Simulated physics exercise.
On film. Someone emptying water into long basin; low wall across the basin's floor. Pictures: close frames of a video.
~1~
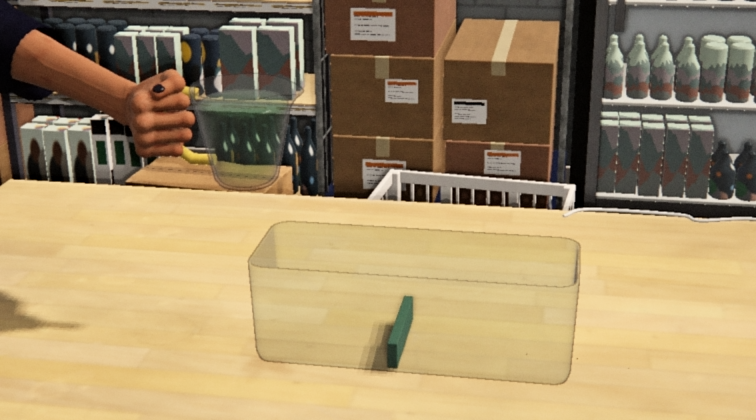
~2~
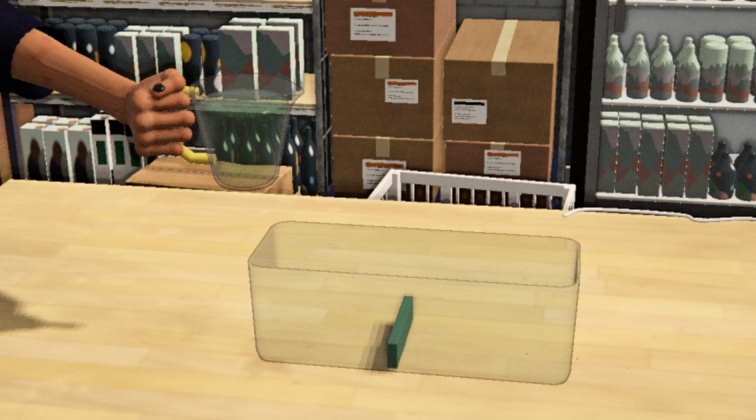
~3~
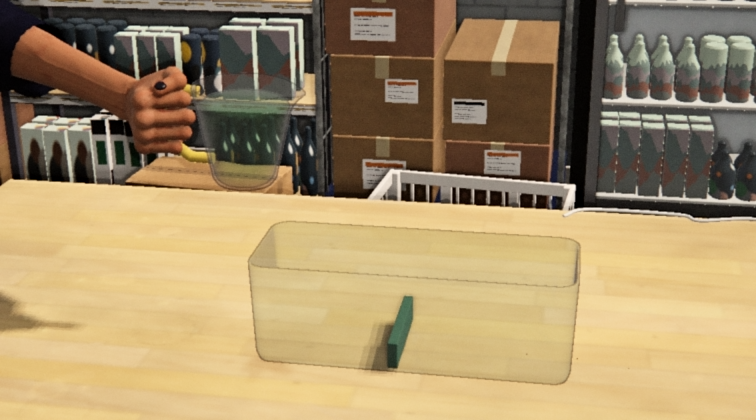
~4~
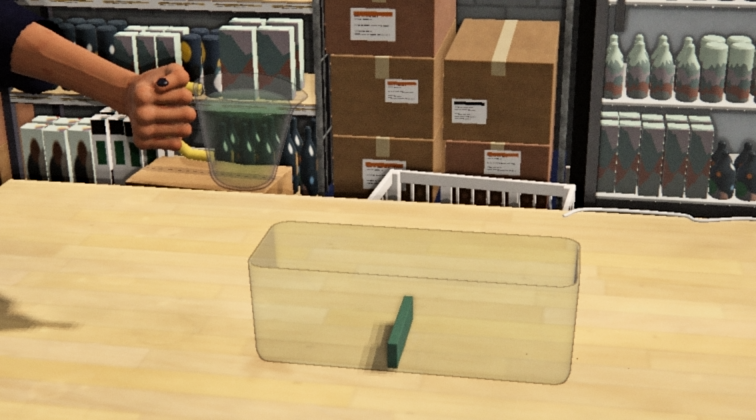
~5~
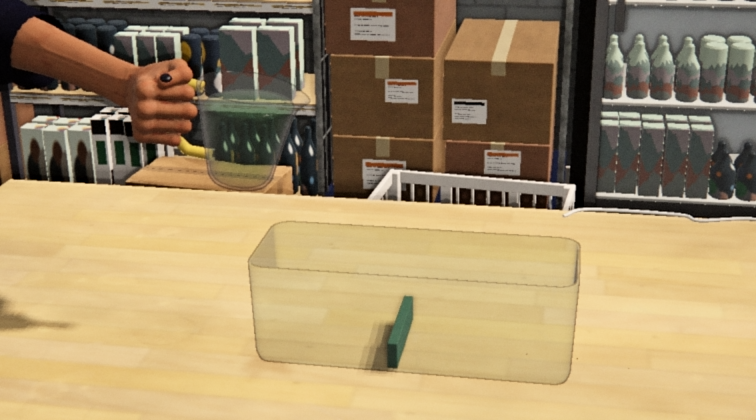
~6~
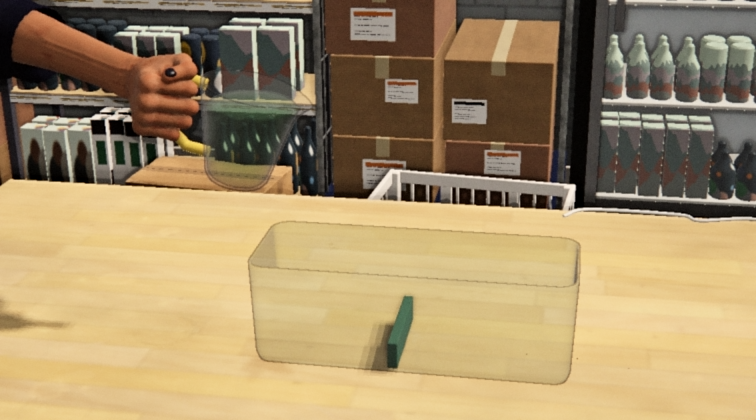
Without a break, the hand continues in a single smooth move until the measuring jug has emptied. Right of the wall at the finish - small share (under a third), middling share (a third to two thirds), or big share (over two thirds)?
Small.
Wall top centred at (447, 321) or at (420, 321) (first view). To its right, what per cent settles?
That'd be about 15 percent for the first and about 10 percent for the other.
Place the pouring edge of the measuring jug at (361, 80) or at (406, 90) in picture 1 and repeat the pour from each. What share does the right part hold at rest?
85 and 90 in a hundred.
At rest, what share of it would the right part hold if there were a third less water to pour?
Around 10 percent, more or less.
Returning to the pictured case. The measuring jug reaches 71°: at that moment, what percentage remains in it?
Around 70 in a hundred.
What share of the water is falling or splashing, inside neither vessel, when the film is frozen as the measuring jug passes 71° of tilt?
Near 25 in a hundred.
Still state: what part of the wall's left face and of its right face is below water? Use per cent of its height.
Once it is still, the left part shows 80 per cent and the right part 0.
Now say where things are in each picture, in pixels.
In the first frame, it leans 0°; its right rim is at (303, 91); the water meets the walls at (201, 98) and (290, 102); the long basin's rim runs from (261, 244) to (579, 264); the wall's top is at (401, 320).
In the second frame, it leans 1°; its right rim is at (304, 91); the water meets the walls at (201, 98) and (291, 103).
In the third frame, it leans 2°; its right rim is at (305, 93); the water meets the walls at (202, 97) and (291, 103).
In the fourth frame, it leans 5°; its right rim is at (307, 96); the water meets the walls at (203, 96) and (292, 104).
In the fifth frame, it leans 9°; its right rim is at (310, 101); the water meets the walls at (206, 98) and (296, 106).
In the sixth frame, it leans 13°; its right rim is at (313, 107); the water meets the walls at (209, 99) and (300, 107).
A moment on, the measuring jug is tipped part way and 68 per cent is still to pour, 9 is left of the wall and 0 right of it.
Next, the measuring jug is tipped on its side and 15 per cent is still to pour, 66 is left of the wall and 1 right of it.
Then the measuring jug is tipped right over and 0 per cent is still to pour, 89 is left of the wall and 7 right of it.
Later the measuring jug is tipped right over and 0 per cent is still to pour, 90 is left of the wall and 8 right of it.
At rest 90 per cent lies left of the wall, 8 right of it and 2 outside.
